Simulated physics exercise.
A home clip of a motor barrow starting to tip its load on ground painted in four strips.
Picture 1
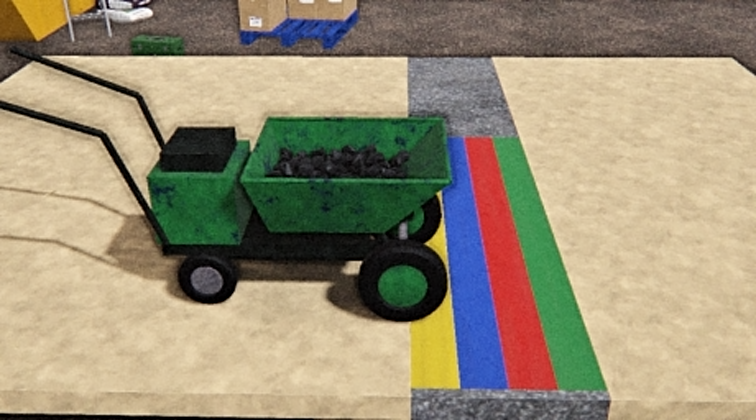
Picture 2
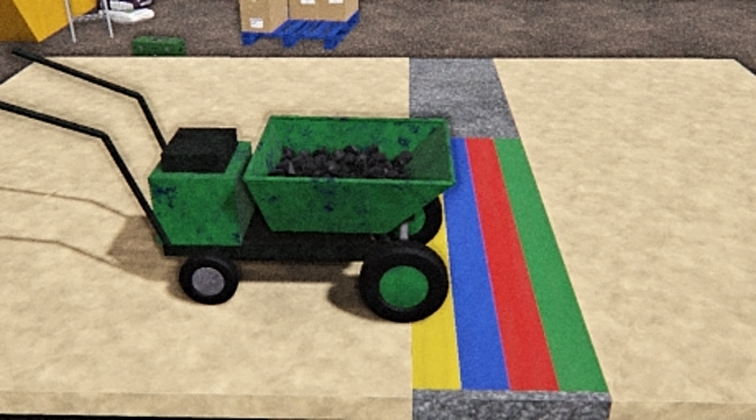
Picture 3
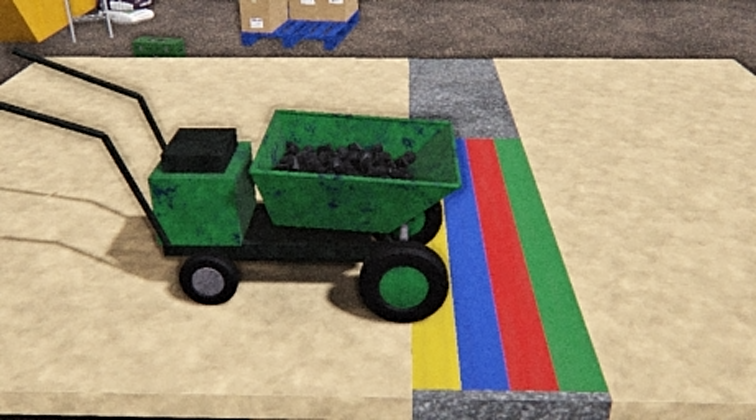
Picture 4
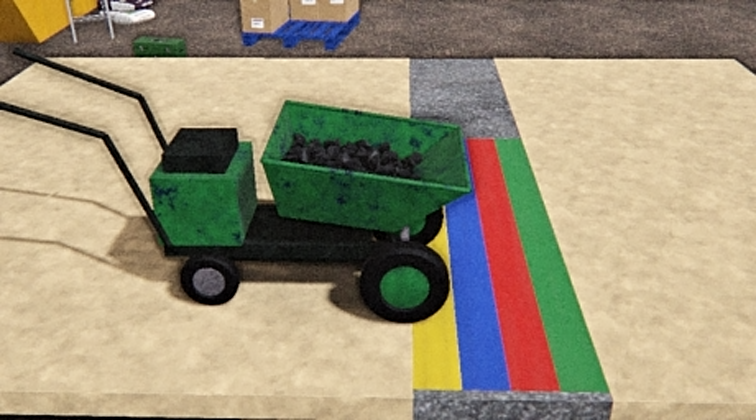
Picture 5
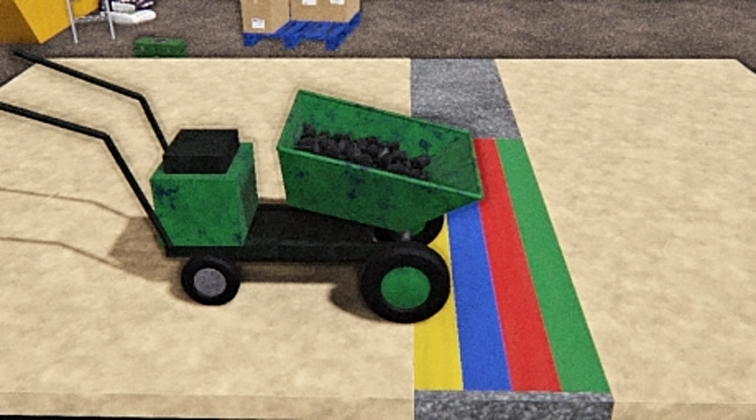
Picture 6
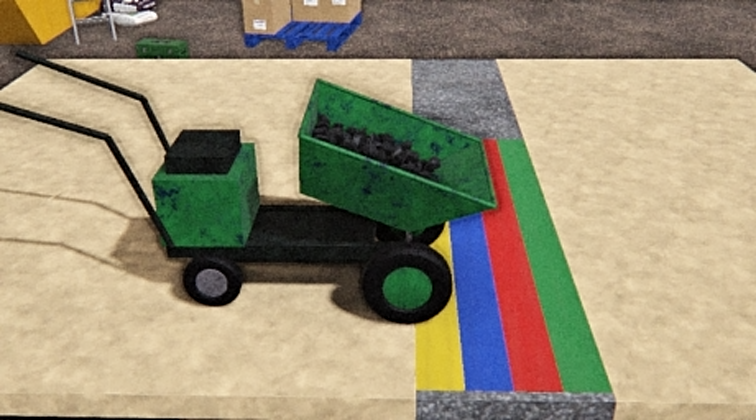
A green motor barrow stands beside coloured strips as its coal-filled skip tilts to the right.
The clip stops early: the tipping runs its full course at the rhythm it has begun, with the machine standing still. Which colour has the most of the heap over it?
The heap favours the green strip.
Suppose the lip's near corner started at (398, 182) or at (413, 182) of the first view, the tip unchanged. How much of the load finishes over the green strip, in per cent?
About 20 and 30 per cent.
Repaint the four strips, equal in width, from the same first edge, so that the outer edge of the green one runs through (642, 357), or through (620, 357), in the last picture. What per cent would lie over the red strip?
The first gives 40 %, the second 30 %.
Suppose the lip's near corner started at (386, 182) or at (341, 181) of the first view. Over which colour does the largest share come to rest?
First that red strip, then the strip in blue.
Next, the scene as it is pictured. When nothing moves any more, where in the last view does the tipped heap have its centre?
Roughly at (566, 277).
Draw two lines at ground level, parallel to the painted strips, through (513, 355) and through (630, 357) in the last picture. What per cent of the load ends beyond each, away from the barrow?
The first gives 90 %, the second 20 %.
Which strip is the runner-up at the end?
It is the red strip.
Soon, skip tipped steeply; all in the skip.
A while on, skip tipped right over; about half in the skip; a small part over the red strip; about a third over the green strip; a small part off the paint.
Towards the end, skip tipped right over; a small part in the skip; a small part over the red strip; about half over the green strip; about a third off the paint.
Finally, skip tipped right over; a small part in the skip; none over the yellow strip; none over the blue strip; a small part over the red strip; about half over the green strip; about a third off the paint.
